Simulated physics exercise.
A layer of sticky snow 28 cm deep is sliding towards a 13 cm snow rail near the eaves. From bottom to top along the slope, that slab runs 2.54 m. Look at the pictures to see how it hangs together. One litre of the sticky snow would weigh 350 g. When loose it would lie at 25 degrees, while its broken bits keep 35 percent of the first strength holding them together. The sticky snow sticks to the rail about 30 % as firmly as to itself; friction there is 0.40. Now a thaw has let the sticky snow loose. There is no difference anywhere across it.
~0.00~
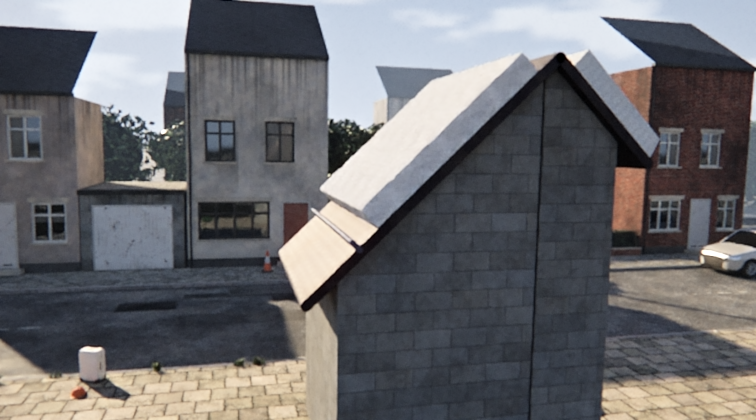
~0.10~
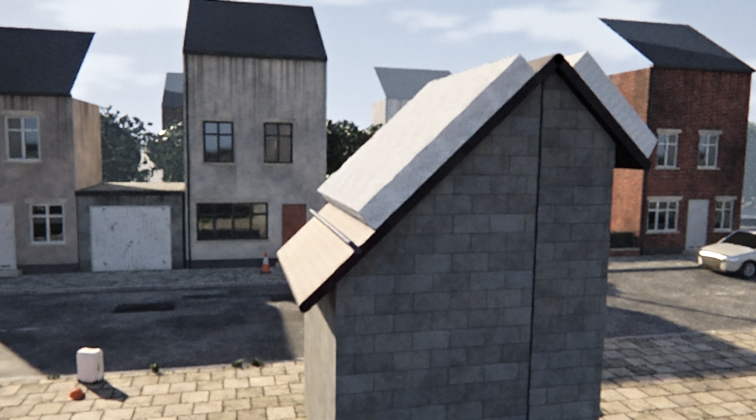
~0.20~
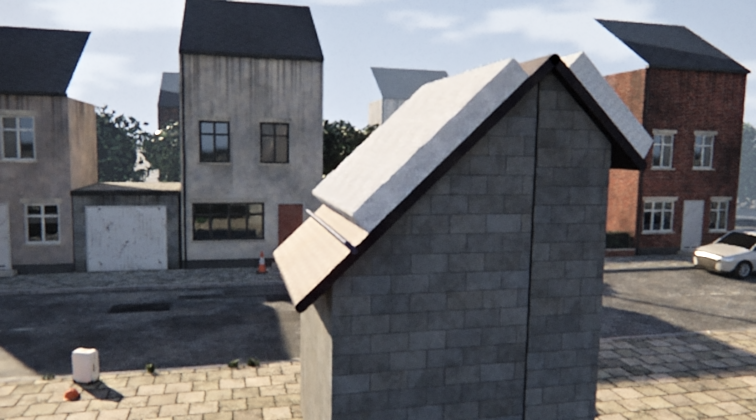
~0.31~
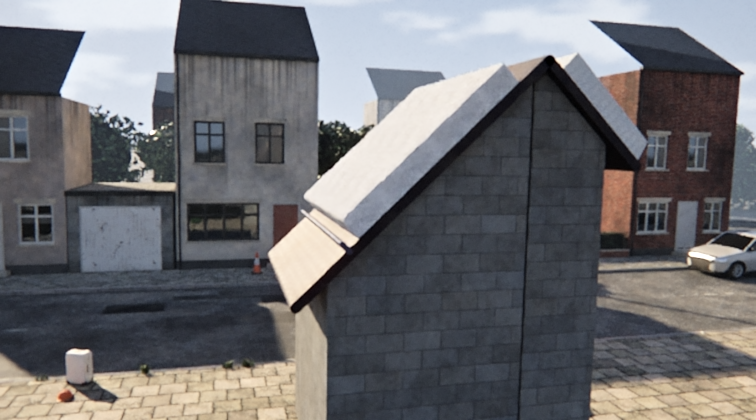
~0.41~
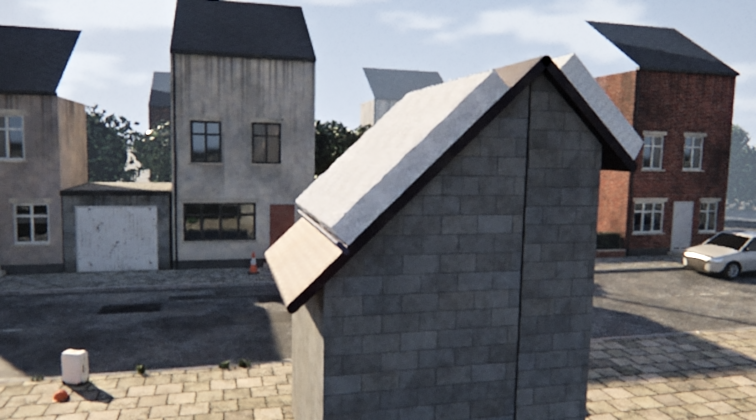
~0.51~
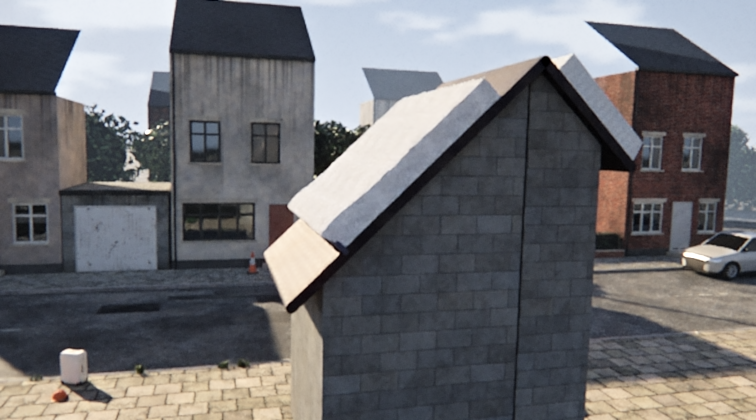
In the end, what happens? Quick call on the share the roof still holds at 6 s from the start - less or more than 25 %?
More, I would say.
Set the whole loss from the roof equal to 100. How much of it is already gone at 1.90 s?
It is about 80 %.
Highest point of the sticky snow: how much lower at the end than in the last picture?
Roughly 1.2 m.
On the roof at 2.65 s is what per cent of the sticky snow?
About 35 %.
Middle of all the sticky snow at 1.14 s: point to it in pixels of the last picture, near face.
At about (348, 226).
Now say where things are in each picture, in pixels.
In the first frame, leading edge of the sticky snow at (363, 210).
In the second frame, leading edge of the sticky snow at (360, 212), its middle shifted 1.5 cm.
In the third frame, leading edge of the sticky snow at (354, 213), its middle shifted 5.8 cm.
In the fourth frame, leading edge of the sticky snow at (344, 222), its middle shifted 13 cm.
In the fifth frame, leading edge of the sticky snow at (333, 227), its middle shifted 24 cm, 4 % of it past the rail, in one piece.
In the sixth frame, leading edge of the sticky snow at (323, 237), its middle shifted 37 cm, 7 % of it past the rail, in one piece.
After 1.14 s, 87 % of the snow is on the roof.
After 1.90 s, 48 % of the snow is on the roof.
After 2.65 s, 36 % of the snow is on the roof.
After 3.40 s, 36 % of the snow is on the roof.
After 6.00 s, at the end, 35 % of the snow is on the roof.
